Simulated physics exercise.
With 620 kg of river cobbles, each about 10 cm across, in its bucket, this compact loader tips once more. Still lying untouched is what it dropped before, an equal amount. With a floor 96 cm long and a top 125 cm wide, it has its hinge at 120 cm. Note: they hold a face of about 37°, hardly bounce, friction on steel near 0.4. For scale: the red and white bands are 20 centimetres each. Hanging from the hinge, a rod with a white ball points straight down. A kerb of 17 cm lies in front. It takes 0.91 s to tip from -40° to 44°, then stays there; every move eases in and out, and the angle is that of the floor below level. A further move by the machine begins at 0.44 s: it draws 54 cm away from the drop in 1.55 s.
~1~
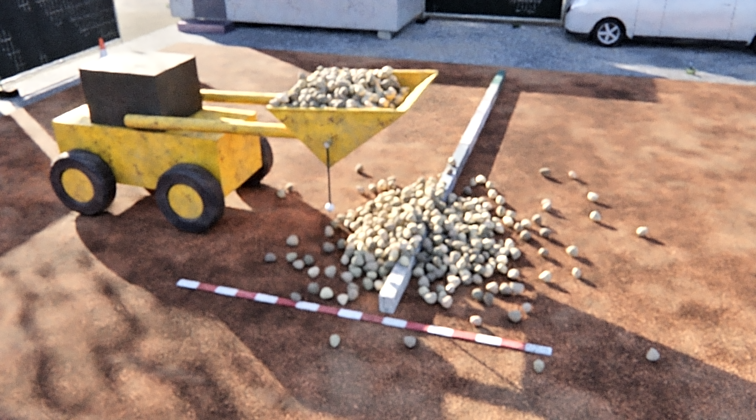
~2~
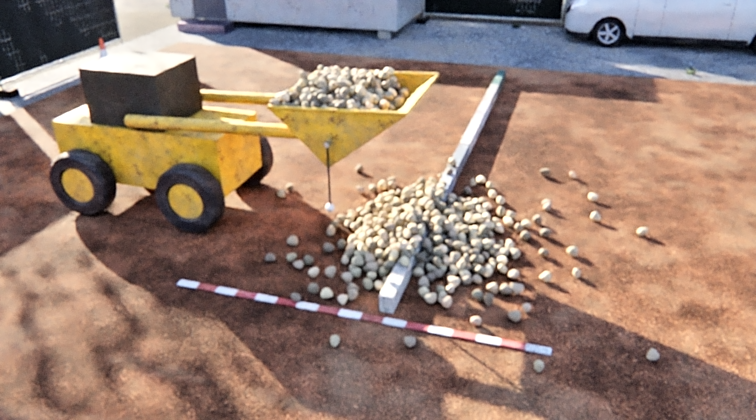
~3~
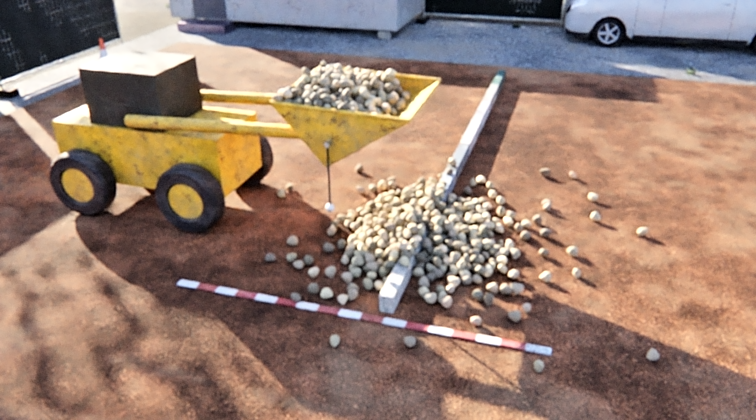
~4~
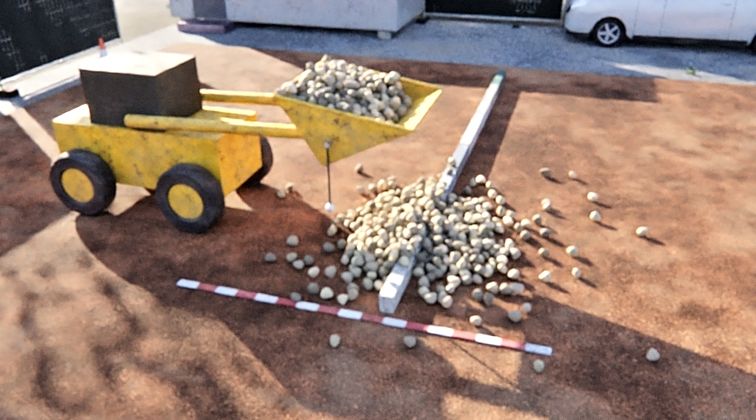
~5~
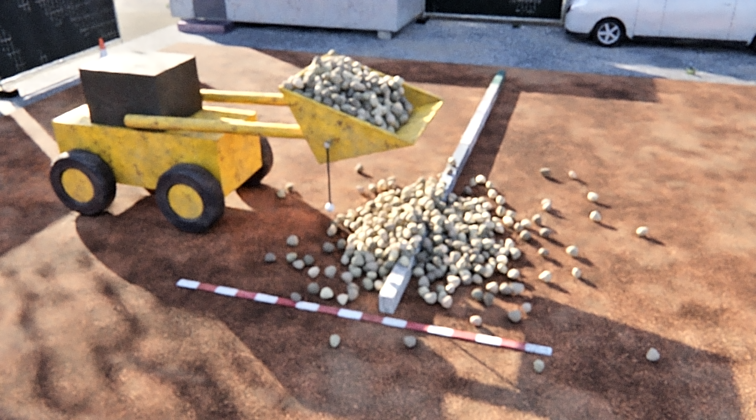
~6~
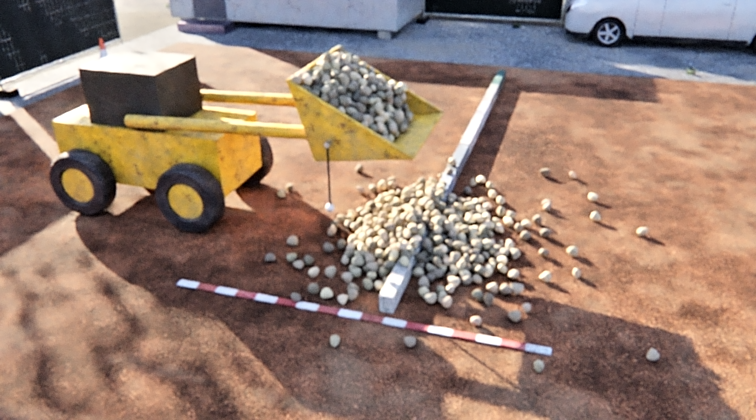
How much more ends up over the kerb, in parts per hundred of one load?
Close to 31 parts in a hundred.
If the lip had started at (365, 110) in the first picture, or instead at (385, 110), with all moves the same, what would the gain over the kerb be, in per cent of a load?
Close to 5 per cent, followed by close to 15 per cent.
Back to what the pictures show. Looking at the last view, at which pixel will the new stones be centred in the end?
I'd say close to (400, 216).
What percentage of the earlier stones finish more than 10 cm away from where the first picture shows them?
Around 25 in a hundred.
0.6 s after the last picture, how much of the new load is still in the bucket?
I'd say about 40 per cent.
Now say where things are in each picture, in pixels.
The bucket is at -40°, its lip at (405, 112); the top of the load is at (344, 79). The earlier load is highest near (421, 213), 28 cm above ground level, 57 % on this side of the kerb, 43 % over the kerb, in the first frame.
The bucket is at -38°, its lip at (406, 114); the top of the load is at (345, 79), in the second frame.
Lip at (409, 121), floor tilted -34°, highest stones at (329, 77), in the third frame.
Lip at (412, 131), floor tilted -27°, highest stones at (325, 71), in the fourth frame.
Lip at (414, 144), floor tilted -18°, highest stones at (328, 65), in the fifth frame.
Lip at (414, 159), floor tilted -8°, highest stones at (333, 59), in the sixth frame.
Then, 0.3 s after the last picture the floor is at 31°; in per cent of one load, 100 in the bucket, 57 on this side of the kerb, 43 over the kerb; the foremost stones are at (593, 248).
Then, 0.6 s after the last picture the floor is at 44°; in per cent of one load, 42 in the bucket, 109 on this side of the kerb, 48 over the kerb; the foremost stones are at (593, 248).
Then, 2.1 s after the last picture the floor is at 44°; in per cent of one load, 0 in the bucket, 125 on this side of the kerb, 75 over the kerb; the foremost stones are at (603, 242).
Then, 4.9 s after the last picture the floor is at 44°; in per cent of one load, 0 in the bucket, 125 on this side of the kerb, 75 over the kerb; the foremost stones are at (603, 242). Net gain over the kerb, 31.
